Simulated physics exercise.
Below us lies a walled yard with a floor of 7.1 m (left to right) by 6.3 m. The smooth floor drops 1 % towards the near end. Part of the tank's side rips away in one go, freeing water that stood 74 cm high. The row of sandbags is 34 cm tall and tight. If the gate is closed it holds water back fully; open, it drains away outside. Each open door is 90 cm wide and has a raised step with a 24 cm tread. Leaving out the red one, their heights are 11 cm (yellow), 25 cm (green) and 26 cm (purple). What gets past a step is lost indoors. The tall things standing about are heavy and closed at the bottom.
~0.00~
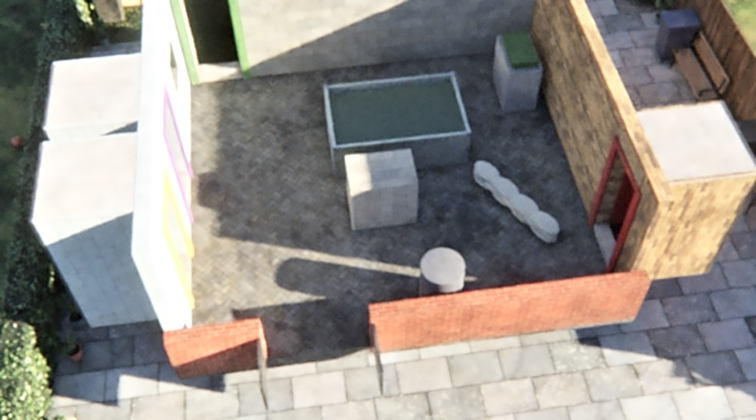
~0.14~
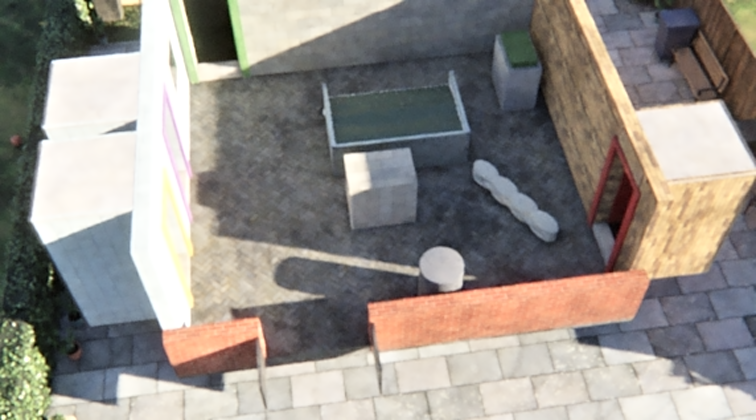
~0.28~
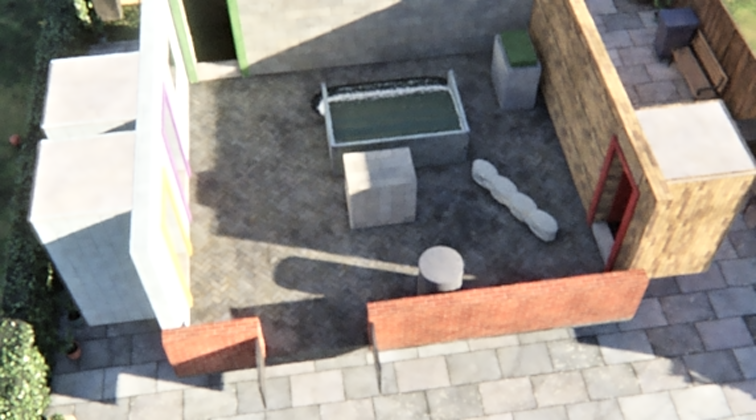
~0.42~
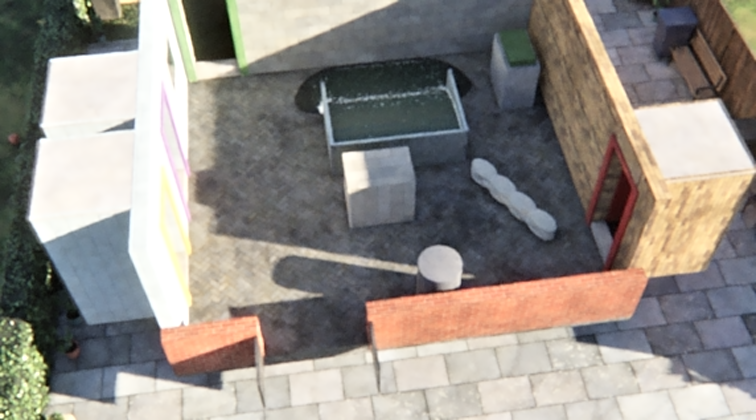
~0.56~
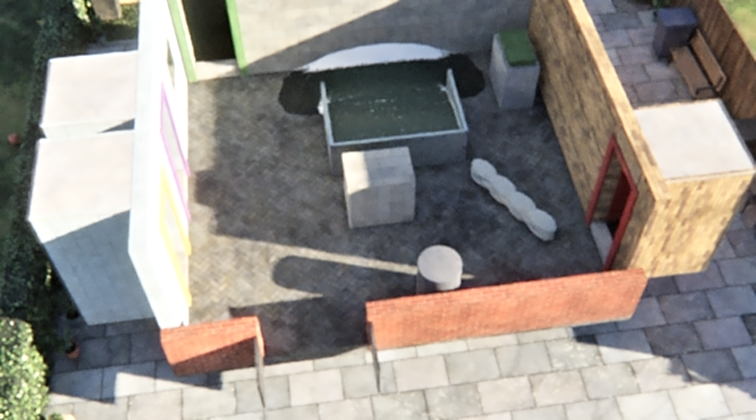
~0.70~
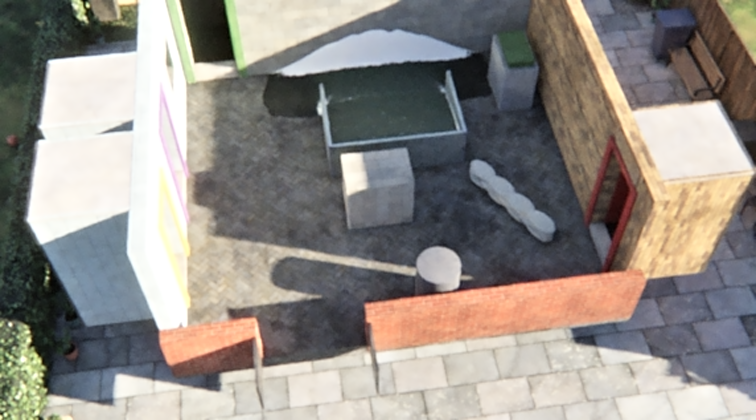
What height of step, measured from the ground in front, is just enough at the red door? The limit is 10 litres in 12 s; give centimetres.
At least 11.5 cm or so.
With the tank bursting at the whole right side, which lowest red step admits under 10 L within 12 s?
Some 21 cm.
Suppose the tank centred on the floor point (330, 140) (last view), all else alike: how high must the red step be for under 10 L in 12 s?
About 9.0 cm.
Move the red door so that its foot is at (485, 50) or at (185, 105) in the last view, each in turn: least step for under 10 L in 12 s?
About 28 and 28 cm.
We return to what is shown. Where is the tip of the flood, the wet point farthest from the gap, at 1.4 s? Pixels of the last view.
At about (195, 87).
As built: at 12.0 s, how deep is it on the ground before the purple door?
Roughly 3.5 cm deep.
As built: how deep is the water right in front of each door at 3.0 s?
In cm: Yellow 1, red 1, green 14, purple 11.
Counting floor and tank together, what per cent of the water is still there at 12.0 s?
Roughly 82 in a hundred.
After 1.4 s water covers 15 % of the floor, deepest (50 cm) near (370, 69); it has not reached the red door.
After 3.0 s water covers 45 % of the floor, deepest (34 cm) near (509, 66); it has not reached the red door.
After 12.0 s water covers 95 % of the floor, deepest (11 cm) near (188, 354); 5 cm at the red door, 2 litres in over its 16 cm step.
At the red door as built, the water arrived by 3.1 s and peaked near 14 cm at 4.4 s.
Run again over the same 12 s with other heights there, 18 litres in over 9.5 cm, 8 litres over 12.5 cm. The limit of 10 litres is kept from about 11.5 cm up.
